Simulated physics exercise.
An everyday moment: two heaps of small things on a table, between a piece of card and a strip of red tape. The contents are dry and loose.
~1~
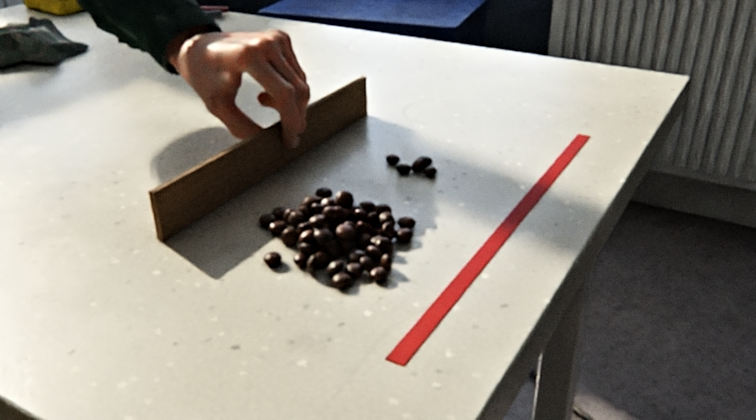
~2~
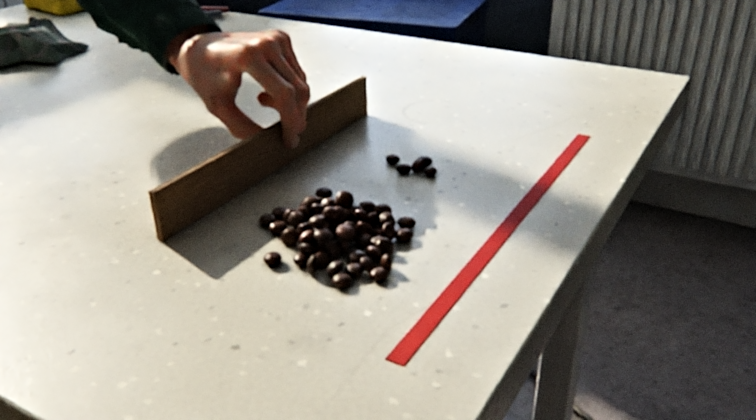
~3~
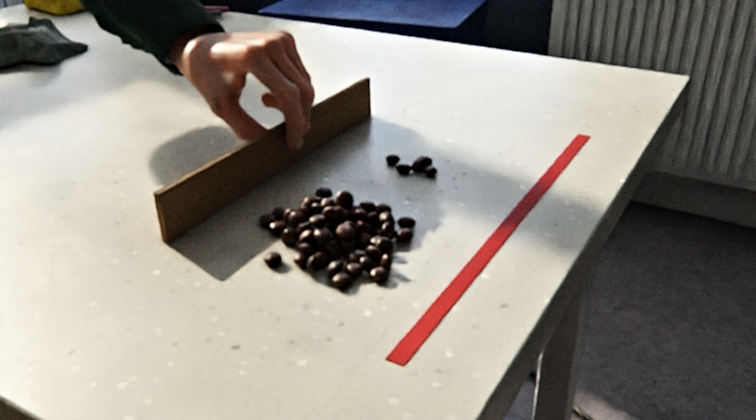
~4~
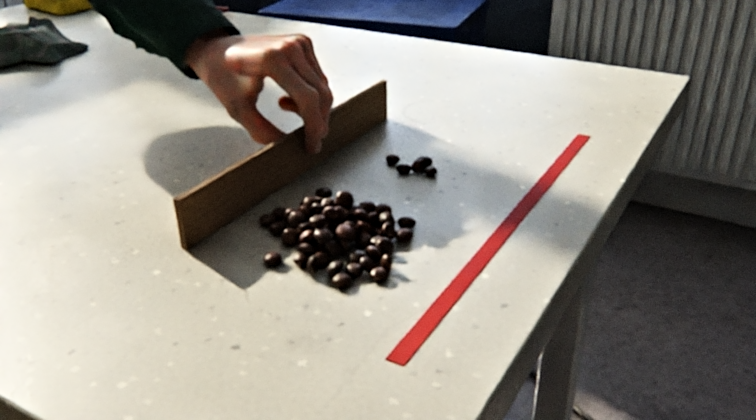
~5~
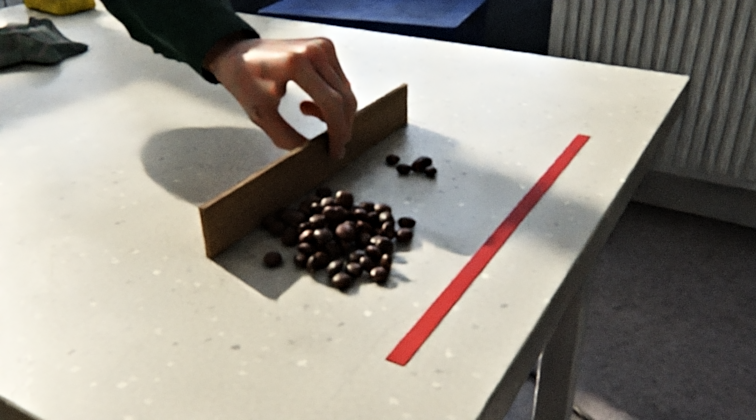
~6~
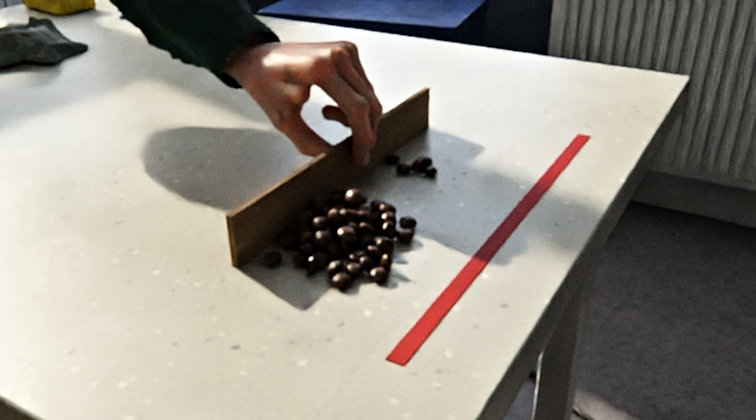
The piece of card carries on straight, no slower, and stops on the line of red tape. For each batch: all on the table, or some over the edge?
Near batch: It loses pieces over the edge. Far batch: It stays on top.
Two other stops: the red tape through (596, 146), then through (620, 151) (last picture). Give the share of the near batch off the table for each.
Near 50 % and 80 %.
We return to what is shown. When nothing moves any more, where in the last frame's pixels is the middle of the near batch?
Near (509, 281).
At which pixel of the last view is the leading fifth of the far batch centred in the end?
Near (561, 200).
Then, 0.41 s past the last view, piece of card still moving, near (433, 159); near batch all on the table, its front near (486, 256); far batch all on the table, its front near (485, 183).
Then, 0.85 s past the last view, piece of card stopped at the red tape; near batch a small part over the edge; far batch all on the table, its front near (573, 204).
Then, 1.13 s past the last view, piece of card stopped at the red tape; near batch about a quarter over the edge; far batch all on the table, its front near (573, 204).
Finally, piece of card stopped at the red tape; near batch about a quarter over the edge; far batch all on the table, its front near (573, 204).
